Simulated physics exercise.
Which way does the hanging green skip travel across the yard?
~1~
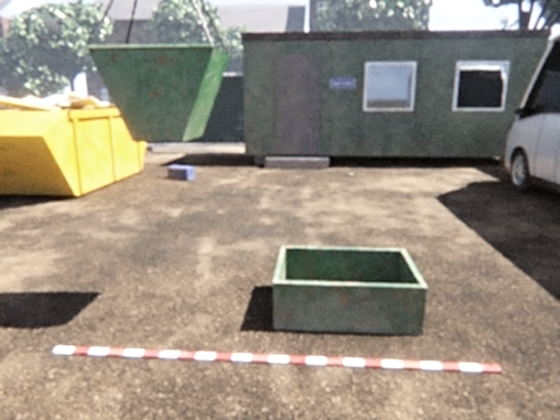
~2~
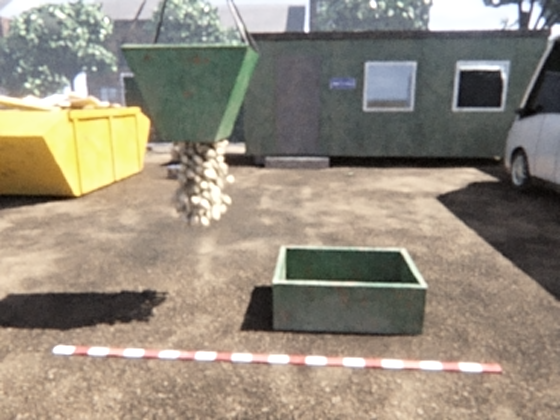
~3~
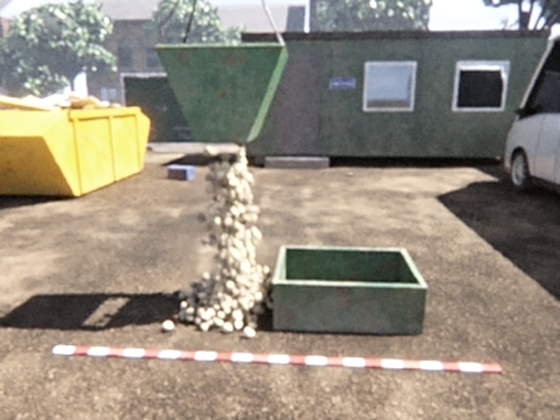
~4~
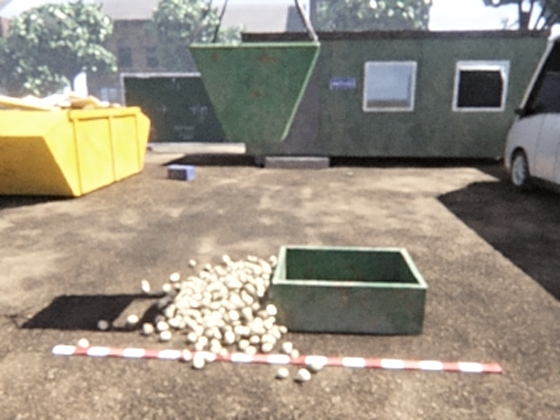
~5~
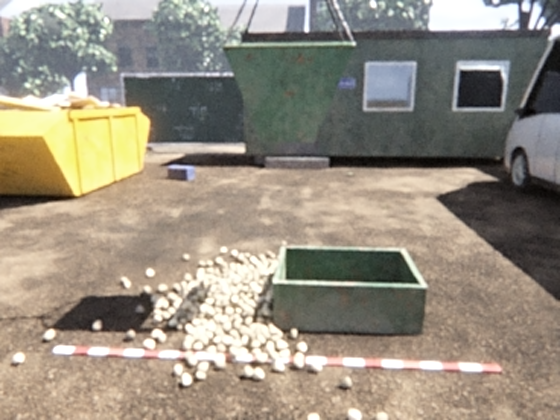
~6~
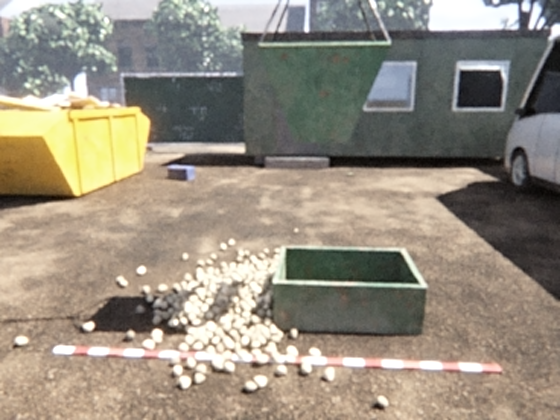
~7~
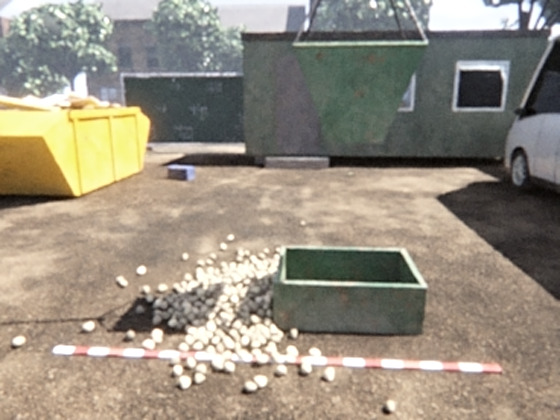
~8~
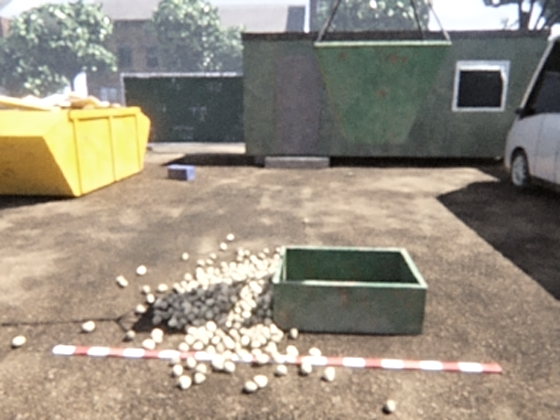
The hanging green skip travels to the right, as the viewer sees it.
